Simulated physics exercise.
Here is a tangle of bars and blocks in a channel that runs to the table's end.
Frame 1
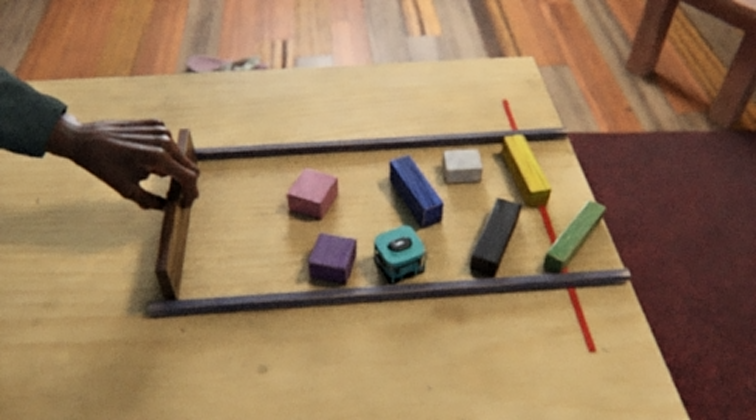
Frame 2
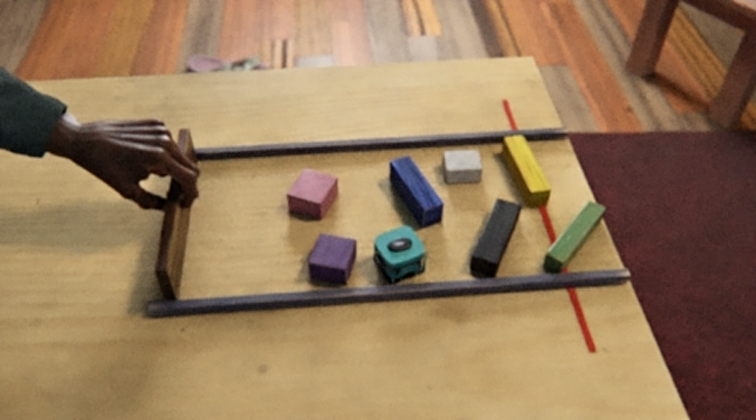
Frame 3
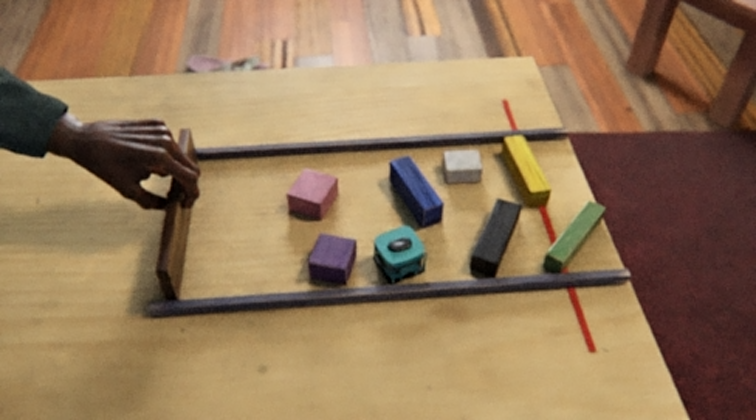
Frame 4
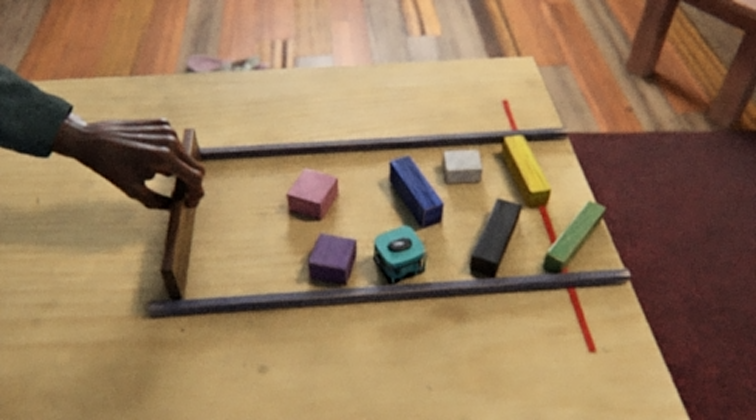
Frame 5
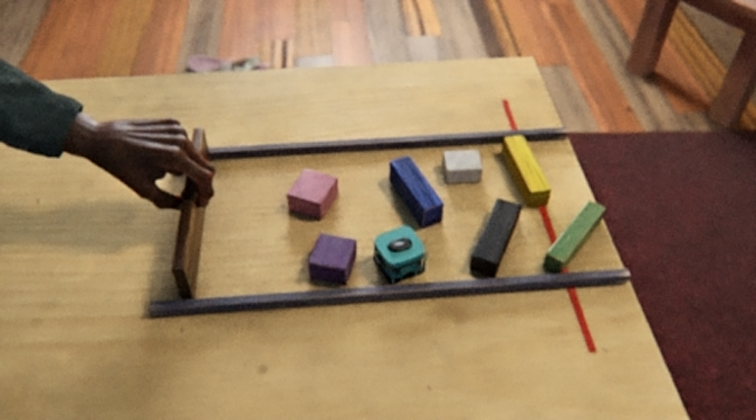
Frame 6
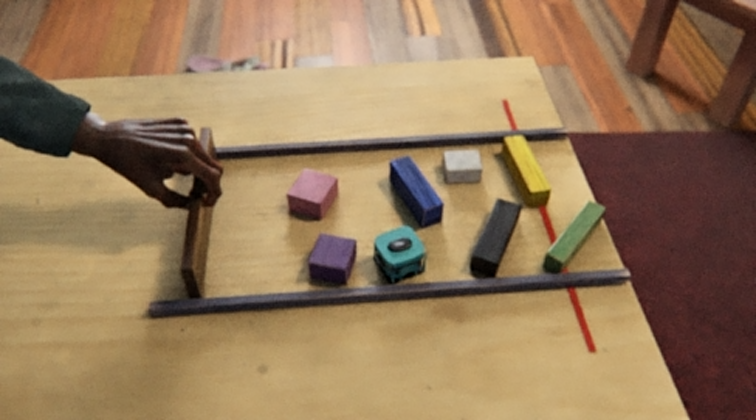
On a wooden tabletop, a channel between two dark rails holds scattered coloured blocks and bars and a turquoise case, with a red line crossing near the right end. A hand at the left first holds a brown board still, then slides it slightly right, while the pieces stay put, untouched.
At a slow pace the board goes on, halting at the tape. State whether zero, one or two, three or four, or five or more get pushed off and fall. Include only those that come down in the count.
Lost: Three or four.
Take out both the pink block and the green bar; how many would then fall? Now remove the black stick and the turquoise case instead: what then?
First 2, then 2.
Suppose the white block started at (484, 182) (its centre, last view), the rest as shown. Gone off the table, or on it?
It simply slips off.
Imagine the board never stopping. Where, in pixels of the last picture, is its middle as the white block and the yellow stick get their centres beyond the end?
When the white block crosses, the middle is near (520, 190); when the yellow stick crosses, near (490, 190).
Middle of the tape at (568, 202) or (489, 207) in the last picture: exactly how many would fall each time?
In order, 6 then 0.
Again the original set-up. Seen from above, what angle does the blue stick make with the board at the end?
It comes to around 0 degrees.
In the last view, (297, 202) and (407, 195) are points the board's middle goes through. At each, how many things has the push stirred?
It comes to 1 for the first spot, 6 for the other.
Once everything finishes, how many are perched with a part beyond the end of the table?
That adds up to 2.
Soon after, none off yet; green bar at rest near (575, 237); yellow stick at rest near (525, 170); black stick at rest near (496, 236).
At rest, the number that fall off is three or four; fallen, white block, black stick, yellow stick and green bar.
